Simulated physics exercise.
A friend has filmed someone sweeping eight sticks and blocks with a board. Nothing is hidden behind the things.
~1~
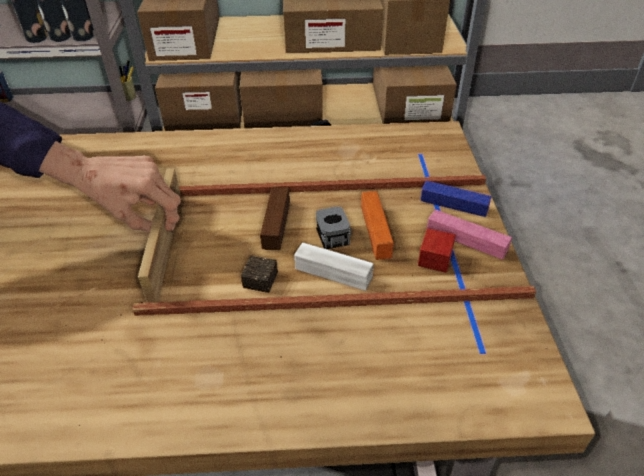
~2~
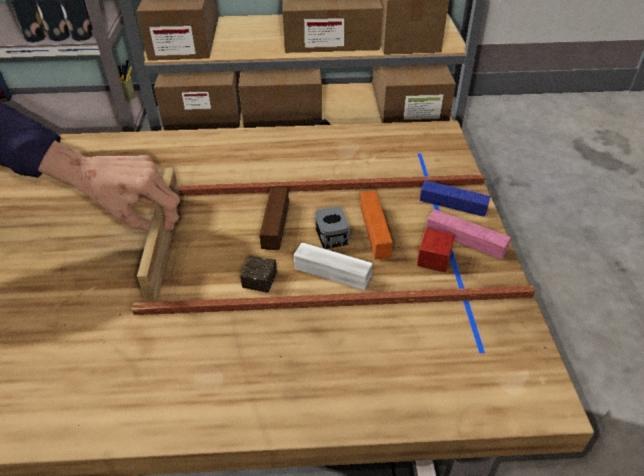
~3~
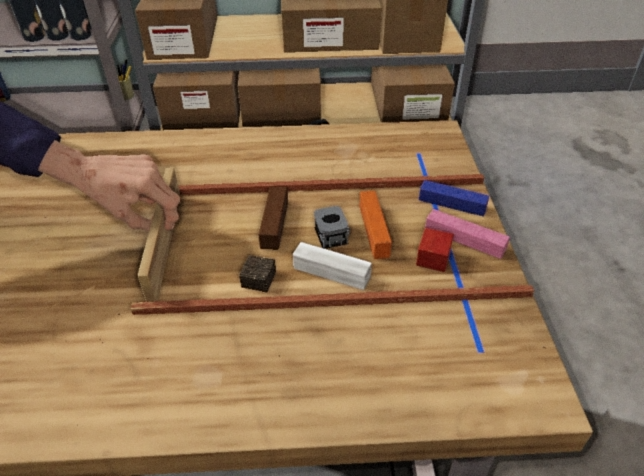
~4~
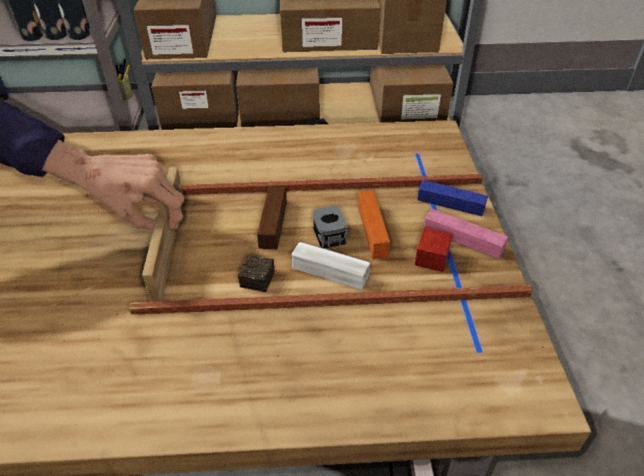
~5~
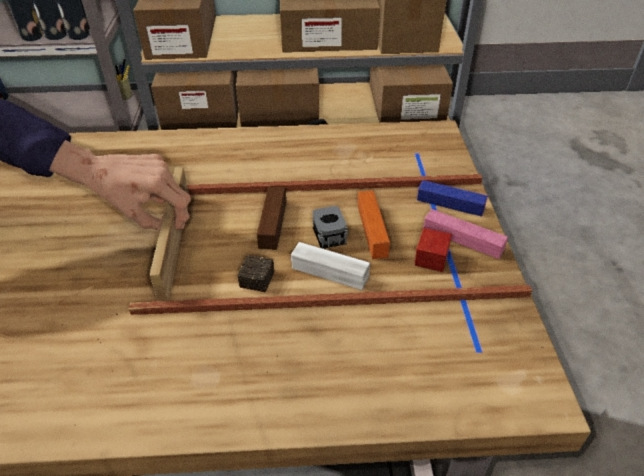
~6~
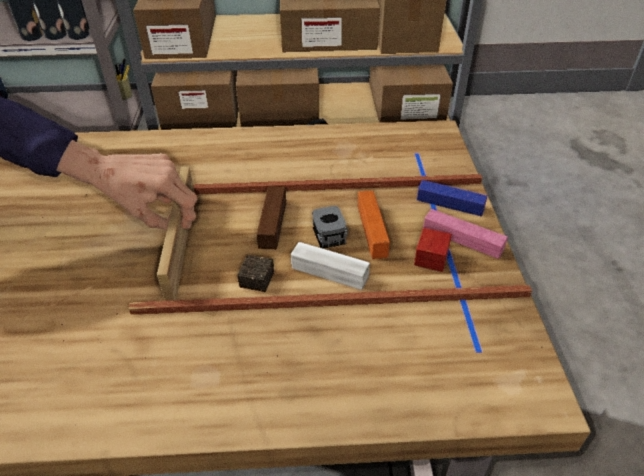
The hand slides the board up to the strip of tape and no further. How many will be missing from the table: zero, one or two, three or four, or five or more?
Outcome: The number that fall off is one or two.
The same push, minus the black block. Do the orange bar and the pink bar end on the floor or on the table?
The orange bar stays on, the pink bar goes over.
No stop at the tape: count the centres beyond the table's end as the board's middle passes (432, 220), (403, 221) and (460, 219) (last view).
In that order 1, 0 and 4.
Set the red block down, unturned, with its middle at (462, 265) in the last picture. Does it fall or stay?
It survives.
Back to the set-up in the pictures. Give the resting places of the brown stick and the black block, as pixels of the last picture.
About (446, 210), and the other about (467, 263).
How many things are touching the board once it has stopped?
That makes 2.
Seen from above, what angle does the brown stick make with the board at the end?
Near 0 degrees.
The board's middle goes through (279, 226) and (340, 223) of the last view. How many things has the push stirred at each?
The counts are 3 and 5.
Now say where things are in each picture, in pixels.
The first picture shows blue bar (455, 199); pink bar (468, 234); red block (437, 251); board (162, 232); tape (446, 235).
The second picture shows pink bar (467, 234); orange bar (376, 224).
The third picture shows red block (435, 250); board (162, 231).
The fourth picture shows blue bar (452, 198); grey case (330, 227).
The fifth picture shows pink bar (464, 233); brown stick (272, 217).
The sixth picture shows blue bar (452, 198); pink bar (464, 233); red block (433, 249); board (179, 230); tape (442, 234).
Early on, none off yet; blue bar at rest near (452, 198); pink bar at rest near (464, 233); red block at rest near (433, 249).
A while later, none off yet; blue bar travelled a little near (467, 191); pink bar travelled a little near (496, 233); red block travelled about its own width near (484, 251).
Finally, the number that fall off is one or two; lost, pink bar.
